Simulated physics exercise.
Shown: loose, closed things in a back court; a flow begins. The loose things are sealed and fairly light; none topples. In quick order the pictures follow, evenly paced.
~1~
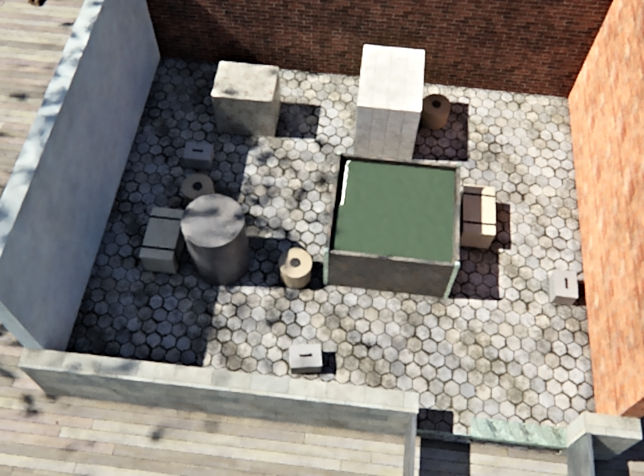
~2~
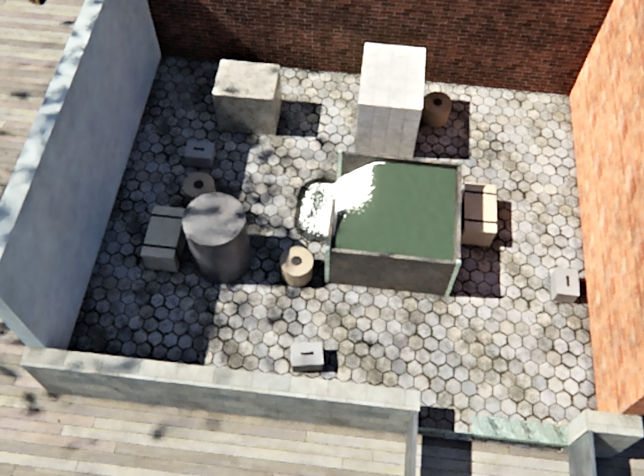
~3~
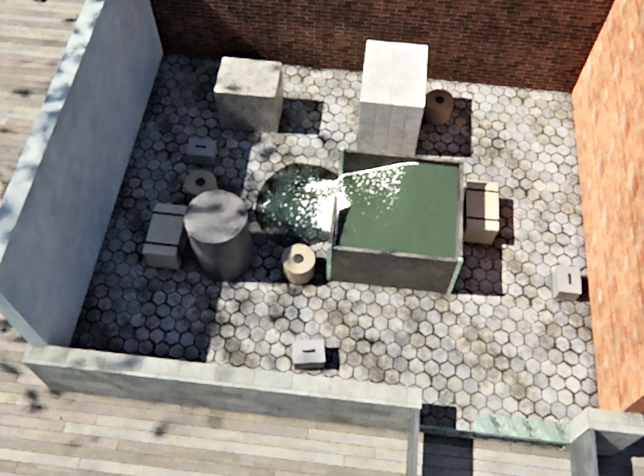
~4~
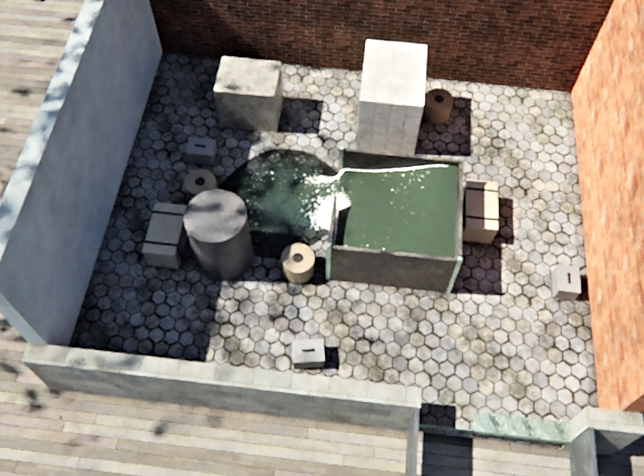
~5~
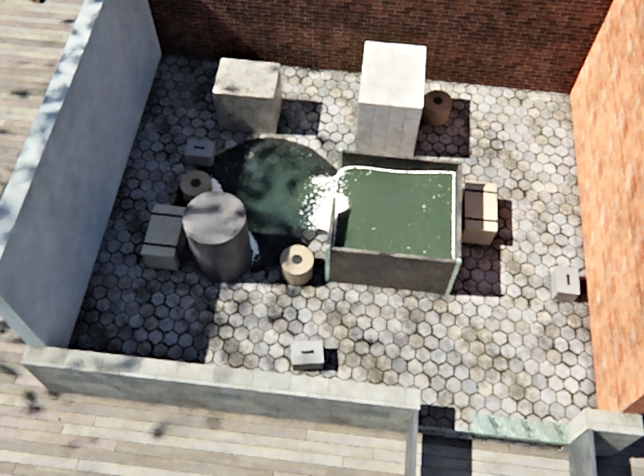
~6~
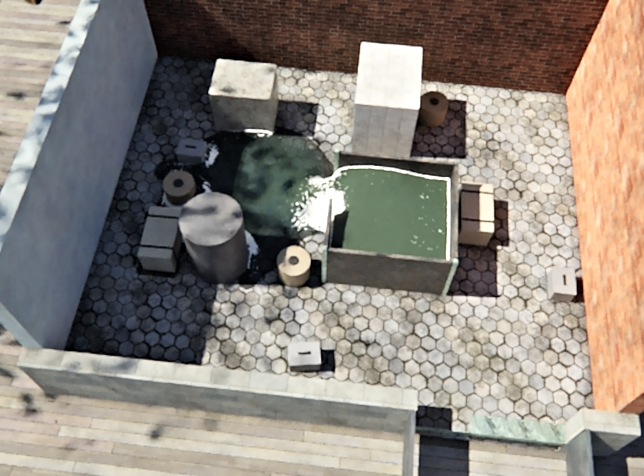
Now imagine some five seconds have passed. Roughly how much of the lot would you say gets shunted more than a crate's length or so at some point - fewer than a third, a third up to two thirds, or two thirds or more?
The share moved far is a third up to two thirds.
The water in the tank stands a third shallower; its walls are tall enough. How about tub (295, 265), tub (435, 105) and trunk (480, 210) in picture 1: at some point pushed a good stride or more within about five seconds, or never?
Fell short, fell short, fell short.
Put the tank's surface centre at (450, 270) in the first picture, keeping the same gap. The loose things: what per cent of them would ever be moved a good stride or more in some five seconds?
Roughly 60 %.
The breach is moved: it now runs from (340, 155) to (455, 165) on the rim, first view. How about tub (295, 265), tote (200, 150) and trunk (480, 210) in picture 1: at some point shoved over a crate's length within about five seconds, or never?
First stays short of it, second covers that distance, third stays short of it.
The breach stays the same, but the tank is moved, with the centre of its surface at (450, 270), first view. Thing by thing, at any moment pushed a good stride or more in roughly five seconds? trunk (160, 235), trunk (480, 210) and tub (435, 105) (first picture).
Results in order: Made it that far / never that far / never that far.
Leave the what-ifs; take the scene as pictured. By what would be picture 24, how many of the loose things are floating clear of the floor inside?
Well, I'd say 2.
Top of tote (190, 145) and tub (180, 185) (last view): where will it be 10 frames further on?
(178, 70) and (131, 174), roughly.
A moment on, 2 of 8 are well off their spots; 0 afloat.
Next, 3 of 8 are well off their spots; 2 afloat.
Later, 3 of 8 are well off their spots; 2 afloat.
In the end, 4 of 8 are well off their spots, and 4 have been at some point; 2 afloat.
